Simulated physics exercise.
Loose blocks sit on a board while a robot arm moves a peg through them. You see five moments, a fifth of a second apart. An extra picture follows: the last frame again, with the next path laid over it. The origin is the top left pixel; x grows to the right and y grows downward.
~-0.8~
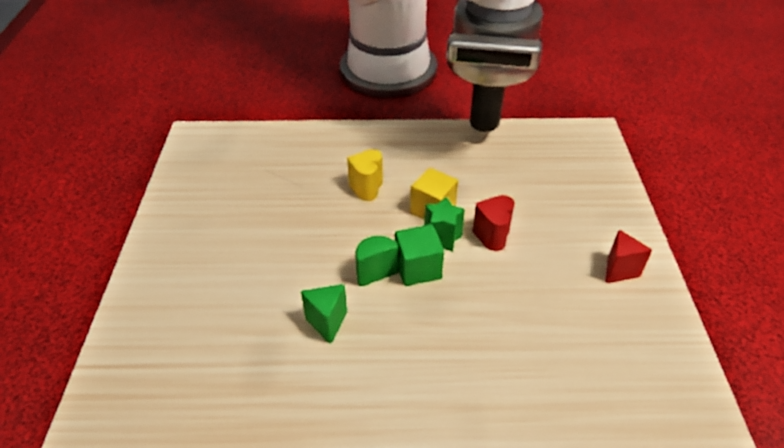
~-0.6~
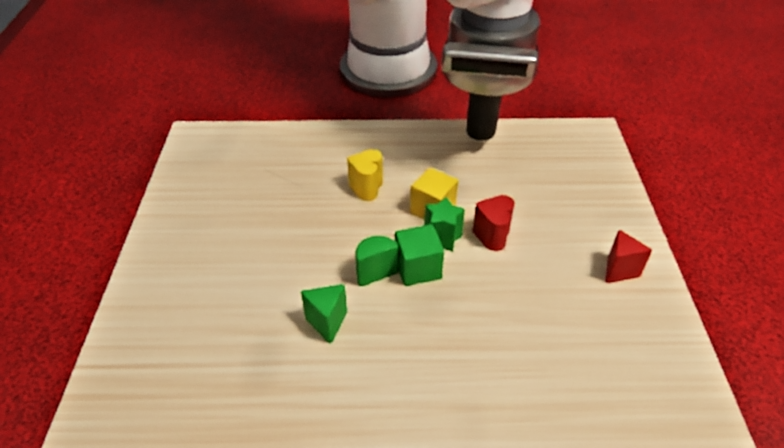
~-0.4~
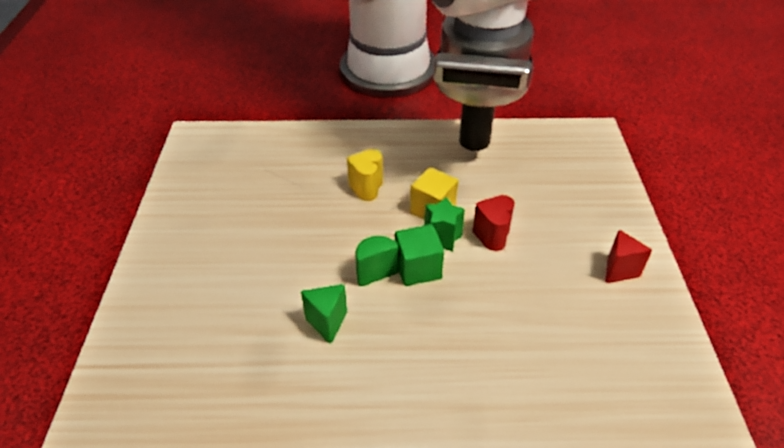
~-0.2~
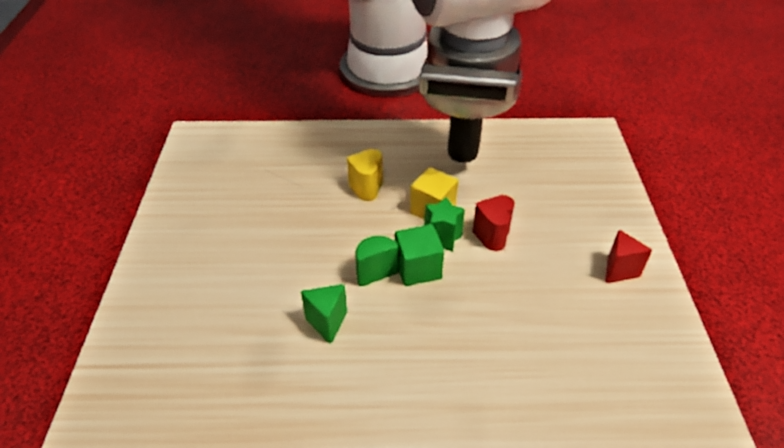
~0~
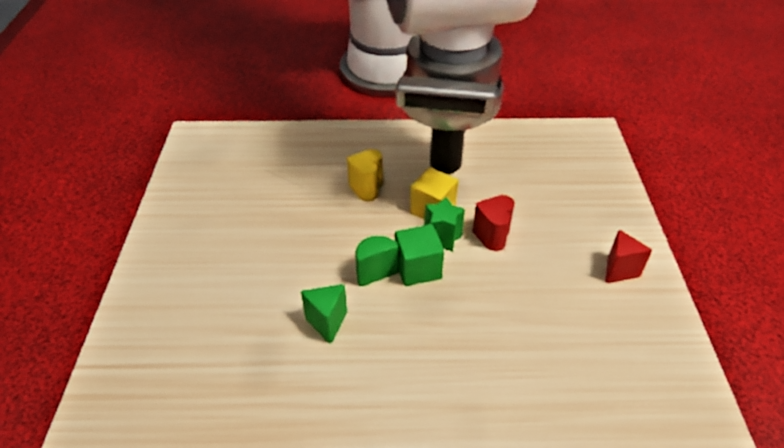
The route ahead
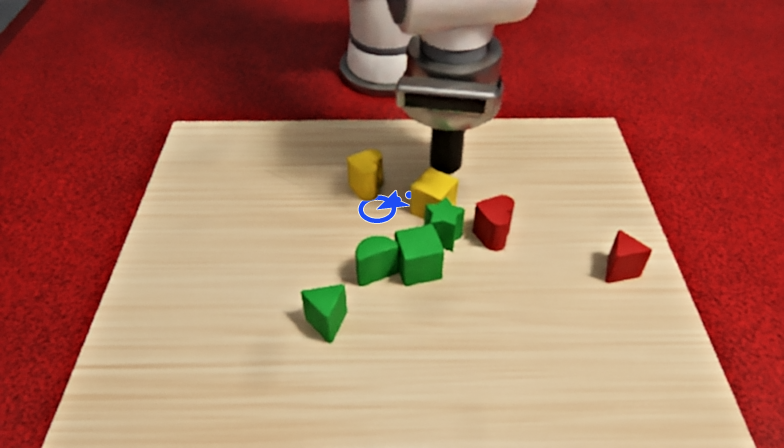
On a wooden board scattered with green, yellow and red blocks, a robot arm moved its black peg forward and slightly left, nearing the yellow square while all the blocks stayed still.
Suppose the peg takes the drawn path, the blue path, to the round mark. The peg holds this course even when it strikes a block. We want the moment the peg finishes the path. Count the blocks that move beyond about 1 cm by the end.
Blocks that move over 1 cm: One.
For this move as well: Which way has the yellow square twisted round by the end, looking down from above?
The turn is anti-clockwise.
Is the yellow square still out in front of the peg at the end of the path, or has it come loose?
It is off to the side or behind.
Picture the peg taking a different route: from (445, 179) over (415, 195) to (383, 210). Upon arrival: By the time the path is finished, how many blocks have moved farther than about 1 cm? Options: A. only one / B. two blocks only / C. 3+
Letter A.
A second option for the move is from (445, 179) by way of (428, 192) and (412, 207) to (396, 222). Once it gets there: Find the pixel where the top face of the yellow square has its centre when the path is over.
It should be at (426, 210) by then.
The drawn path runs from (445, 179) to (377, 209).
On the path given first. Halfway along, peg (412, 180); yellow square (426, 188), turned 45° anticlockwise.
At the end, peg (377, 195); yellow heart block (361, 162), turned 25° clockwise; yellow square (424, 191), turned 60° anticlockwise; green star not moved.
